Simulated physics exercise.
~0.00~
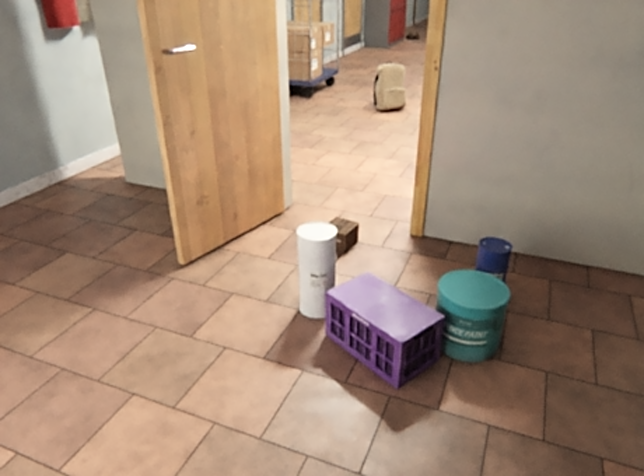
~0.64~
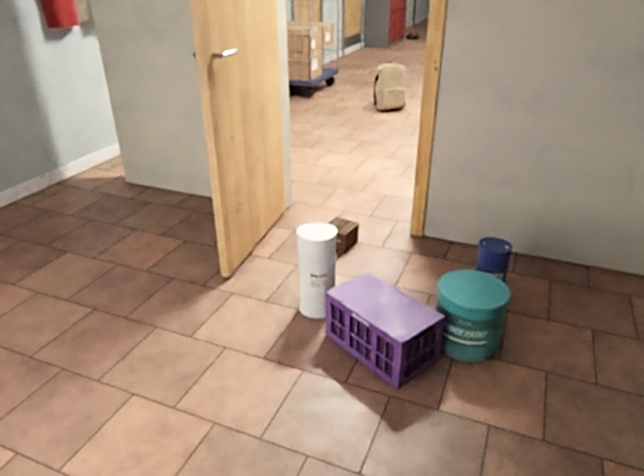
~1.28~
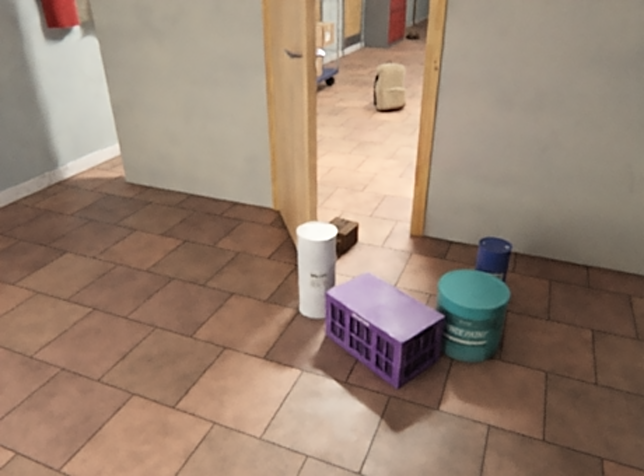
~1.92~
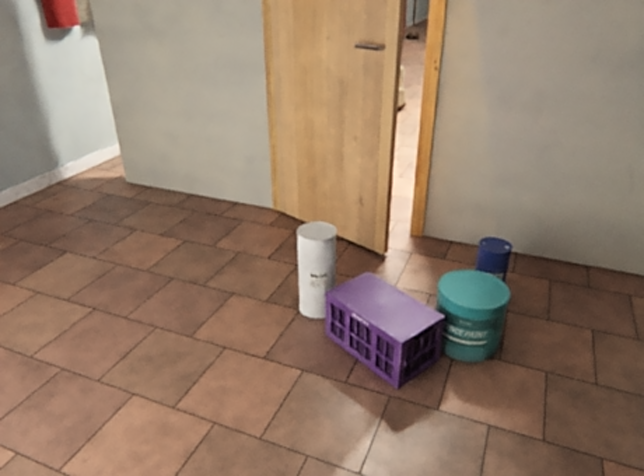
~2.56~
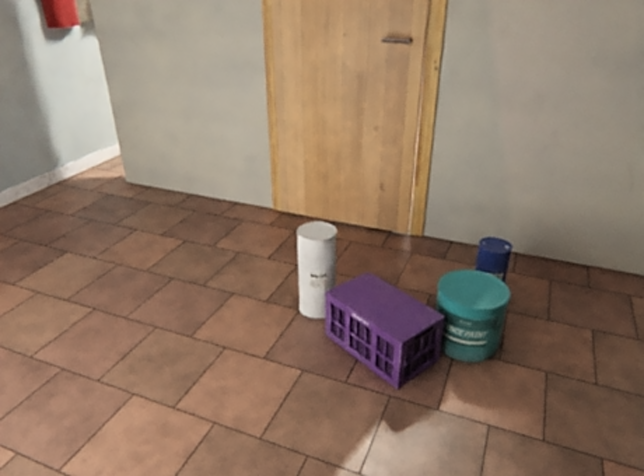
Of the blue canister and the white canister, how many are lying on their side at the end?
None of them are. Both the blue canister and the white canister are still standing upright where they were.
